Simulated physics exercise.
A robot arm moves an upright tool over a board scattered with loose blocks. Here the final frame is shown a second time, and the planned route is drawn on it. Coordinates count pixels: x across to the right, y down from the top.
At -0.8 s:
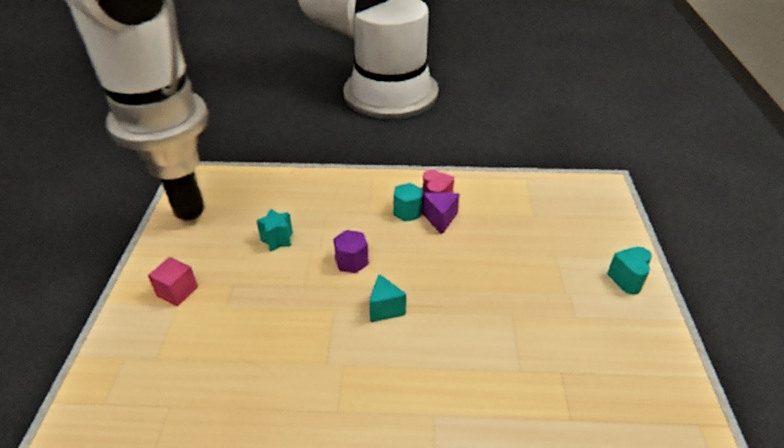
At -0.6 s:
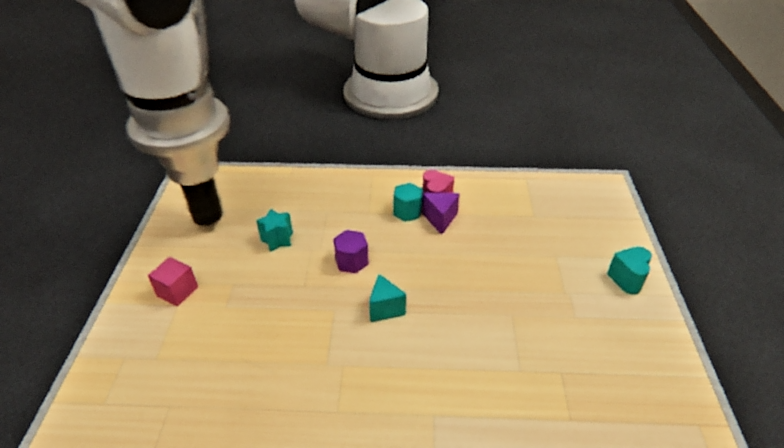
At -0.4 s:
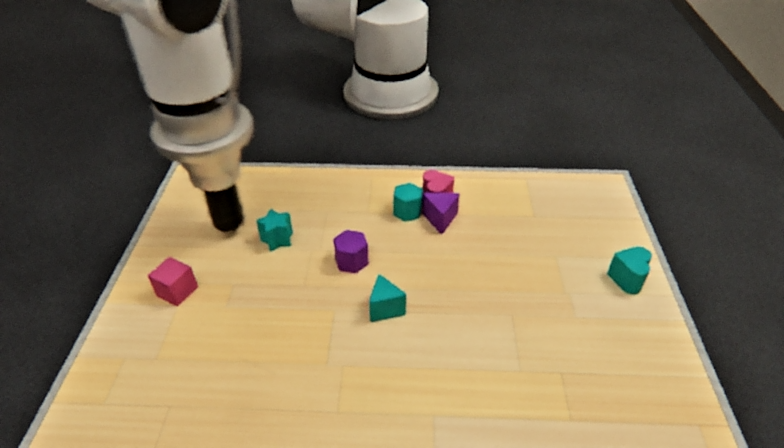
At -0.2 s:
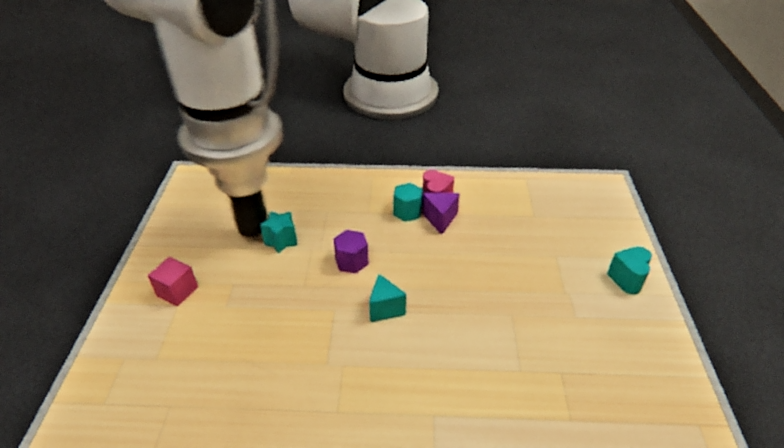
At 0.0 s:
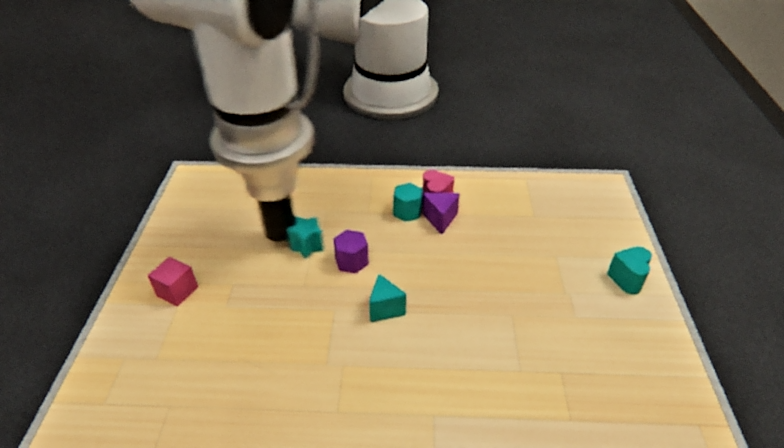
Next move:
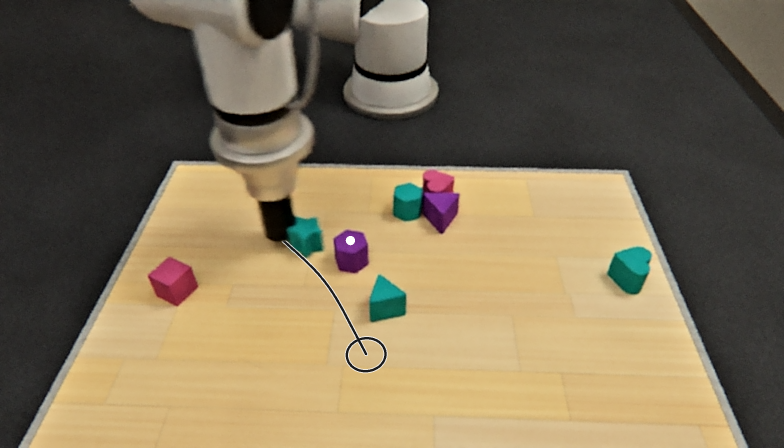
The robot arm moves right across the board and pushes the turquoise star block rightward.
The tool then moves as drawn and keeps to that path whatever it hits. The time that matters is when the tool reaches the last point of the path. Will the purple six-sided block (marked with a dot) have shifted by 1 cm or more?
Final answer: Yes.
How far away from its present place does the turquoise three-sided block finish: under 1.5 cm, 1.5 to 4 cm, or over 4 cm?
Distance: Less than 1.5 cm.
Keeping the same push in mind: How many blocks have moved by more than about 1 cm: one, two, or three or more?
There will be two blocks that move more than 1 cm.
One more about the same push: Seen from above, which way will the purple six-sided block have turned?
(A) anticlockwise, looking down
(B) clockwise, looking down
B.
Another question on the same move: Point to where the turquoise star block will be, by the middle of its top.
Around pixel (337, 237).
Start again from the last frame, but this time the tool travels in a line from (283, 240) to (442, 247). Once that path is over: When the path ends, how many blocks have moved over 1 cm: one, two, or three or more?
Count: 2.
Drawn move, from (283, 240) by way of (314, 270) and (342, 308) to (366, 354); the dot is on the purple six-sided block.
What follows on the original path. One third of the way, tool at (314, 262); turquoise star block at (337, 236), turned 60° anticlockwise; purple six-sided block at (369, 241), turned 20° clockwise.
Two thirds of the way, tool at (341, 301); turquoise star block at (337, 237), turned 75° anticlockwise; purple six-sided block at (371, 240), turned 20° clockwise.
At the end, tool at (366, 346); turquoise star block at (337, 237), turned 75° anticlockwise; purple six-sided block at (371, 240), turned 20° clockwise; turquoise three-sided block still.
